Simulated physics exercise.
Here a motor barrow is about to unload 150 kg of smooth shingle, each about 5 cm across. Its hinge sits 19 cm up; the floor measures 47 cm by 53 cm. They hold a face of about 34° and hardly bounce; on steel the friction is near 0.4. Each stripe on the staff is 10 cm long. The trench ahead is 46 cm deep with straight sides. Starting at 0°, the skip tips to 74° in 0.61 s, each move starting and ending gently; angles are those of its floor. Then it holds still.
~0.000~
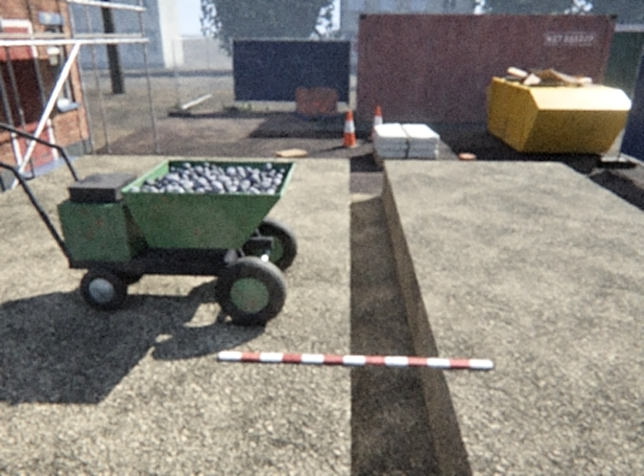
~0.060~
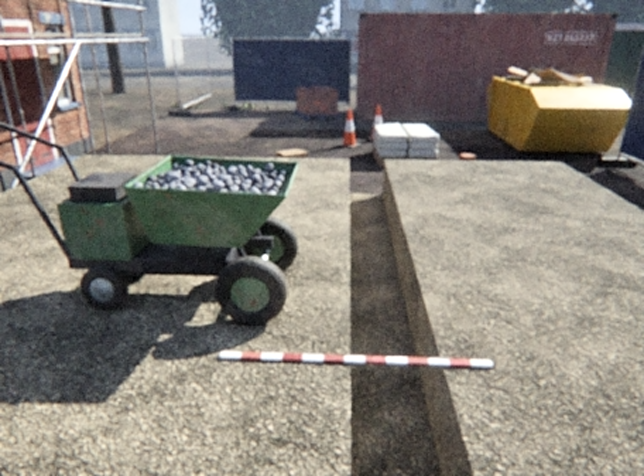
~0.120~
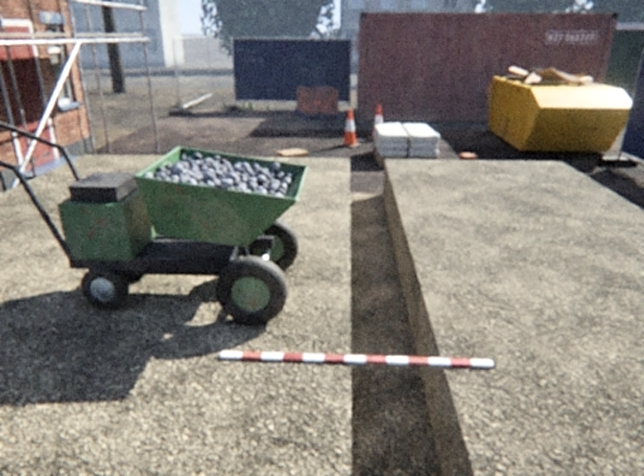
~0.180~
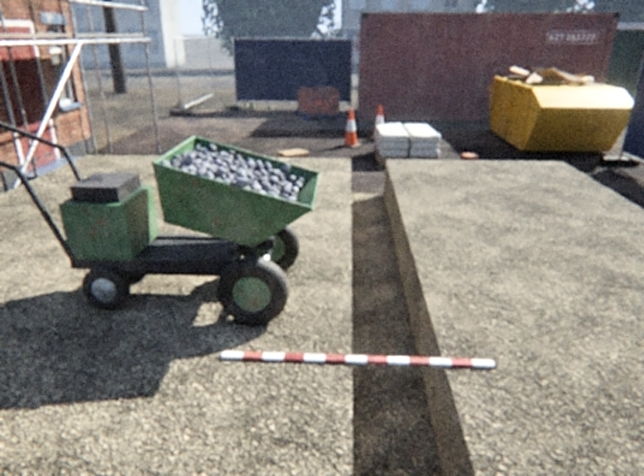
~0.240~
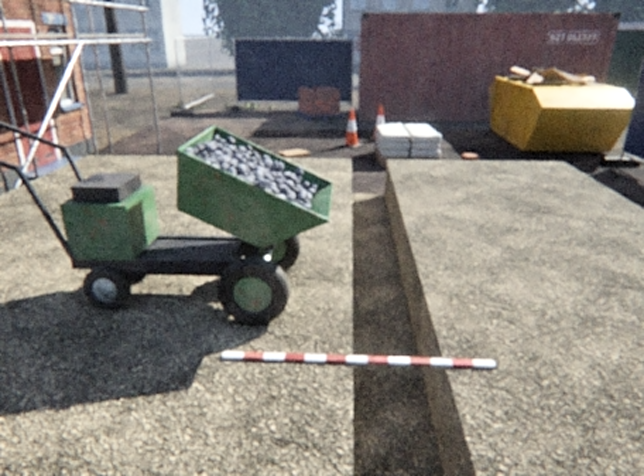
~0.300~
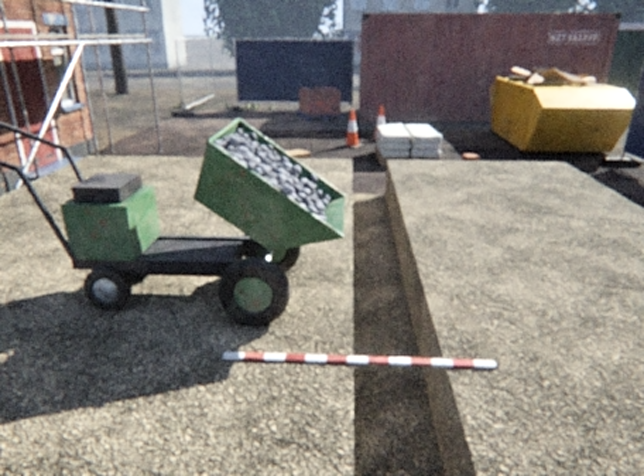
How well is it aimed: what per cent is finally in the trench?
Some 84 per cent of it.
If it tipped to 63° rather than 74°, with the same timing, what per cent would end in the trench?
Then about 80 per cent.
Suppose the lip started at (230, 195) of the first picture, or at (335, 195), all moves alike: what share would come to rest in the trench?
About 85 and 25 per cent.
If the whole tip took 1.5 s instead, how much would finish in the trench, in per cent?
In that case some 100 per cent.
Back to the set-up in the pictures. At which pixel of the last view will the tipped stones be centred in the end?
Their middle is at about (399, 355).
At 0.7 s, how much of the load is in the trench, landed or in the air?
Some 45 per cent.
After 0.5 s the floor is at 63°; 100 % in the skip; the foremost stones are at (358, 242).
After 0.7 s the floor is at 74°; 55 % in the skip, 44 % in the trench, 1 % past the trench; the foremost stones are at (430, 288).
After 1.1 s the floor is at 74°; 8 % in the skip, 76 % in the trench, 16 % past the trench; the foremost stones are at (575, 306).
After 3.0 s the floor is at 74°; 0 % in the skip, 84 % in the trench, 16 % past the trench; the foremost stones are past the picture's edge.
